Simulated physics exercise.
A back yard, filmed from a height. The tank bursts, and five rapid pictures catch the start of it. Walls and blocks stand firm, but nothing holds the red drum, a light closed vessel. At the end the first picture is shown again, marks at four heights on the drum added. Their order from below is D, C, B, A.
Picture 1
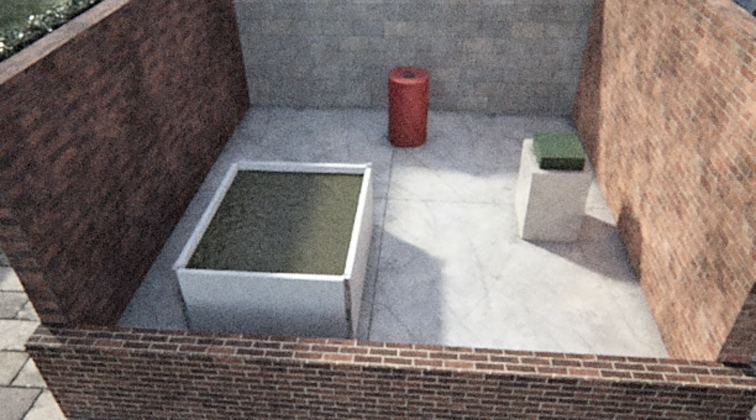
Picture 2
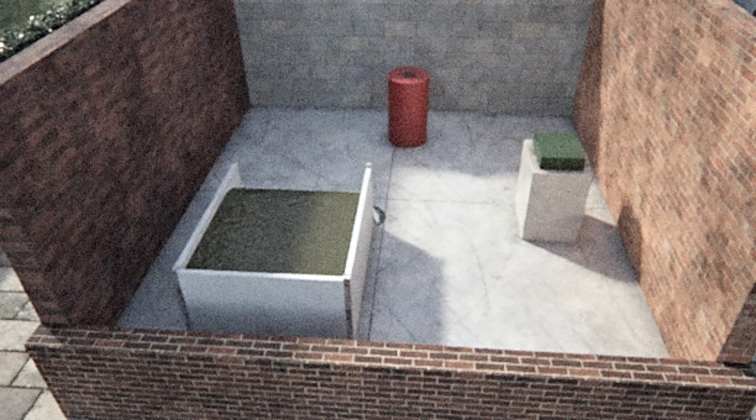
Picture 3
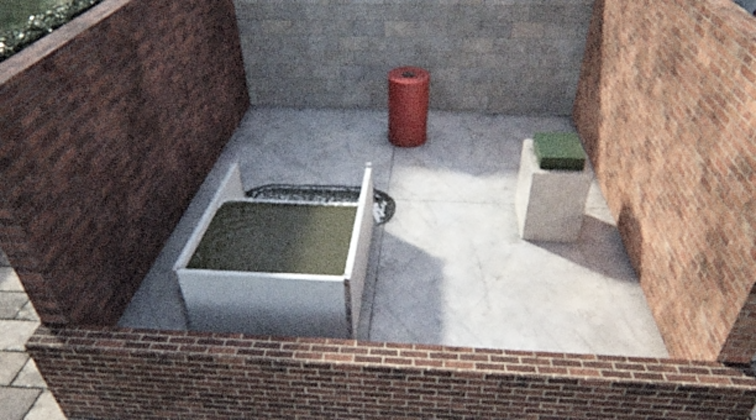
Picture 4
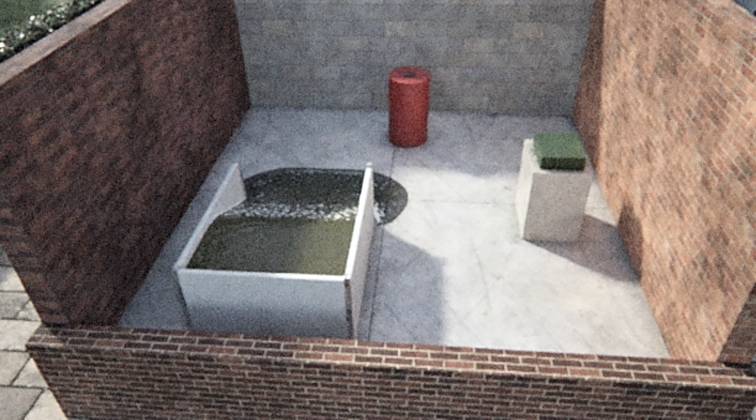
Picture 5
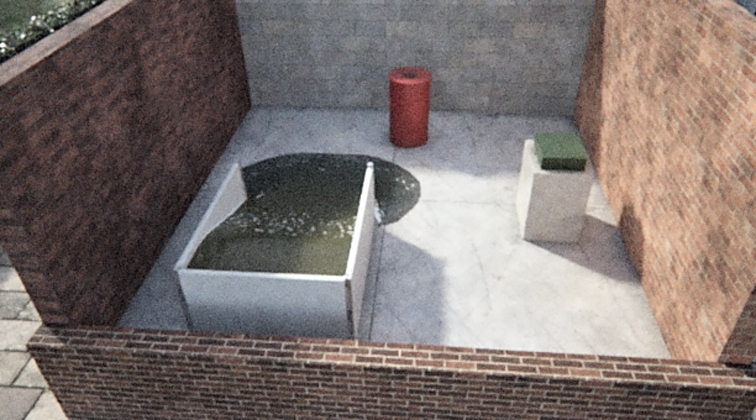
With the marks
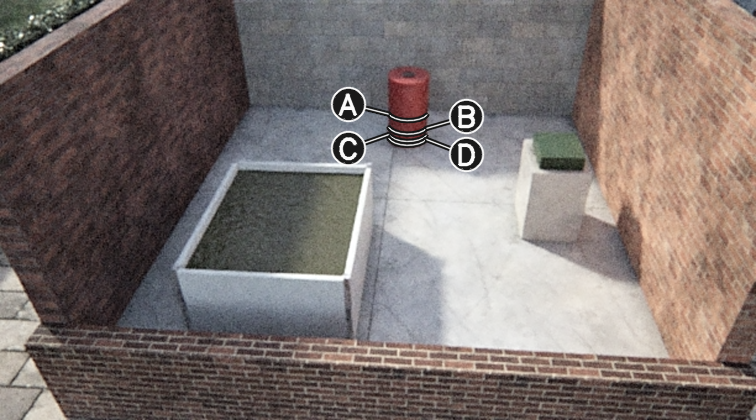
In a walled yard, a white tank's back panel disappears and murky water spreads across the ground.
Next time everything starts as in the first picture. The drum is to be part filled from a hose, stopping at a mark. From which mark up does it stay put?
Use mark A.
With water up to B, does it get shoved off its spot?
Yes.
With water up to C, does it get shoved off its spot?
Yes.
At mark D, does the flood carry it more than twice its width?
Yes.
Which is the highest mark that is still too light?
B.
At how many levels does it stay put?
One.
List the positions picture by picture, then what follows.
The first picture shows lid of the red drum at (408, 75); tank full, its middle at (284, 219).
In the second picture, water covers 3 % of the ground, mostly out of sight from here.
In the third picture, water covers 5 % of the ground, mostly out of sight from here.
In the fourth picture, water covers 9 % of the ground, mostly out of sight from here.
The fifth picture shows lid of the red drum at (409, 75); 13 % of the ground under water, its edge towards the drum at (371, 159).
In white, A at (407, 120); B at (406, 134); C at (406, 141); D at (406, 145); from the bottom up D, C, B, A.
With A, it does not move.
With B, it is pushed about its own width away.
With C, it is pushed about 5 times its own width away.
With D, it is pushed about 5 times its own width away.
